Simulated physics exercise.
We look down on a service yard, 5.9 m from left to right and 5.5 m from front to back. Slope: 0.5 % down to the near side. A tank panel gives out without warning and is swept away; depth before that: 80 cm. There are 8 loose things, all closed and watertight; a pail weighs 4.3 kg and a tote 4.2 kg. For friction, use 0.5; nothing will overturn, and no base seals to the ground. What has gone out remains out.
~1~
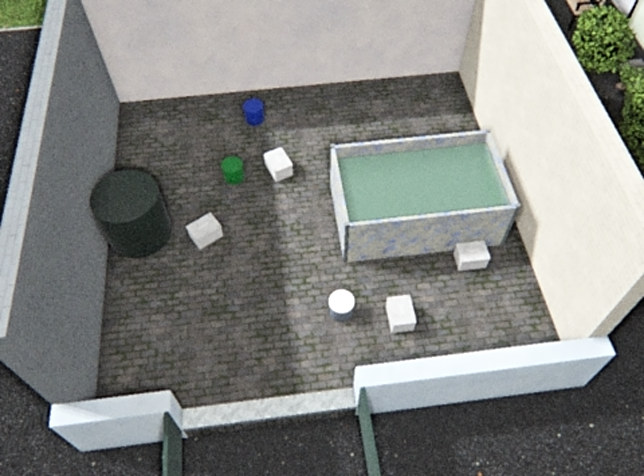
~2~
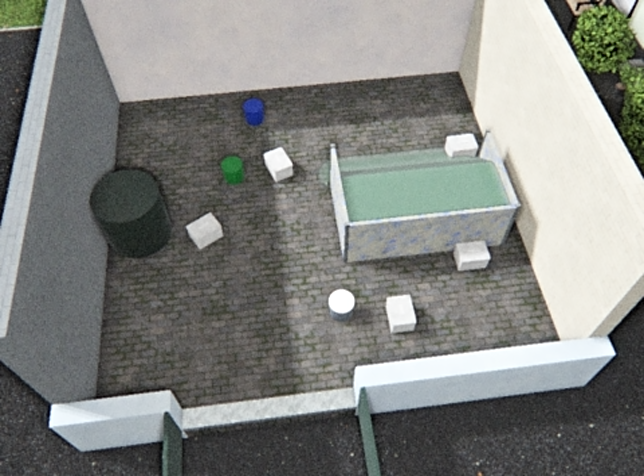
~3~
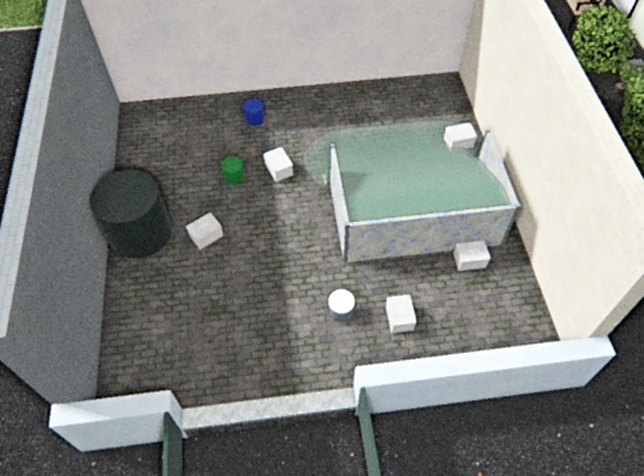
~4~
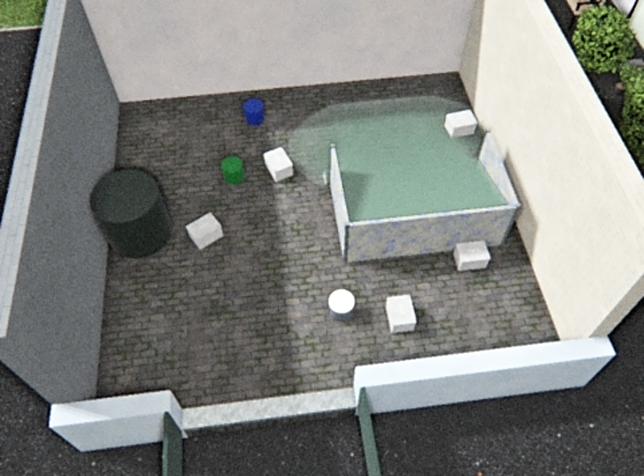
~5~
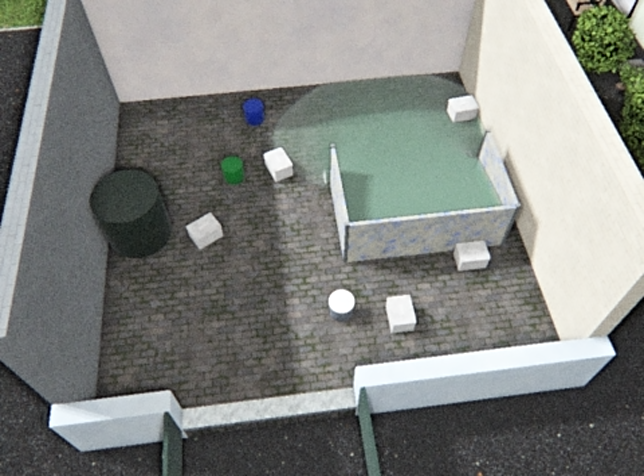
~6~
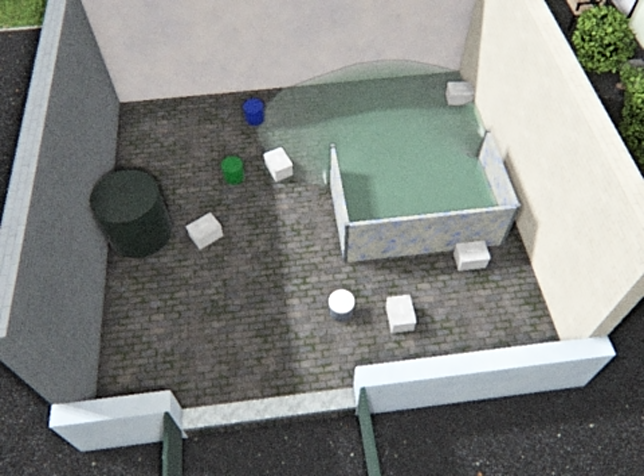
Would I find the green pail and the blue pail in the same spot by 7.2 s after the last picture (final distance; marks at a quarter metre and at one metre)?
In the end the green pail will cover a big distance; the blue pail will cover a big distance.
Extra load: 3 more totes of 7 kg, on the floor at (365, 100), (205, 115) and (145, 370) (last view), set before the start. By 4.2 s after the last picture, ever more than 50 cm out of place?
Lab note - in order: Above threshold / above threshold / below threshold.
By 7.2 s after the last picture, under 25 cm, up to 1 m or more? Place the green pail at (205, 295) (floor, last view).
Outcome: It is taken a long way.
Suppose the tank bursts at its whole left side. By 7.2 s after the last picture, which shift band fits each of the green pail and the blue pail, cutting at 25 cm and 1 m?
In that case the green pail gets carried off, the blue pail gets carried off.
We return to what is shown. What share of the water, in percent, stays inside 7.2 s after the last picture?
About 92 in a hundred parts of the water.
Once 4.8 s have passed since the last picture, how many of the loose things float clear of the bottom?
At that point I count 1.
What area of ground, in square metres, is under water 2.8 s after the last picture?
Somewhere around 20 m2, roughly.
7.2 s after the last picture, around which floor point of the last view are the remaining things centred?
About (418, 241).
Then, 0.9 s after the last picture the green pail is near (232, 164), 0.0 m from its start, aground; the blue pail is near (215, 94), 0.7 m from its start, afloat; 0 of 8 are out; 2 afloat.
Then, 2.8 s after the last picture the green pail is near (213, 204), 0.8 m from its start, aground; the blue pail is near (131, 176), 2.3 m from its start, afloat; 0 of 8 are out; 2 afloat.
Then, 4.8 s after the last picture the green pail is near (238, 376), 3.3 m from its start, aground; the blue pail is near (225, 345), 4.2 m from its start, aground; 1 of 8 are out; 1 afloat.
Then, 7.2 s after the last picture the green pail has gone out; the blue pail has gone out; 4 of 8 are out; 2 afloat.
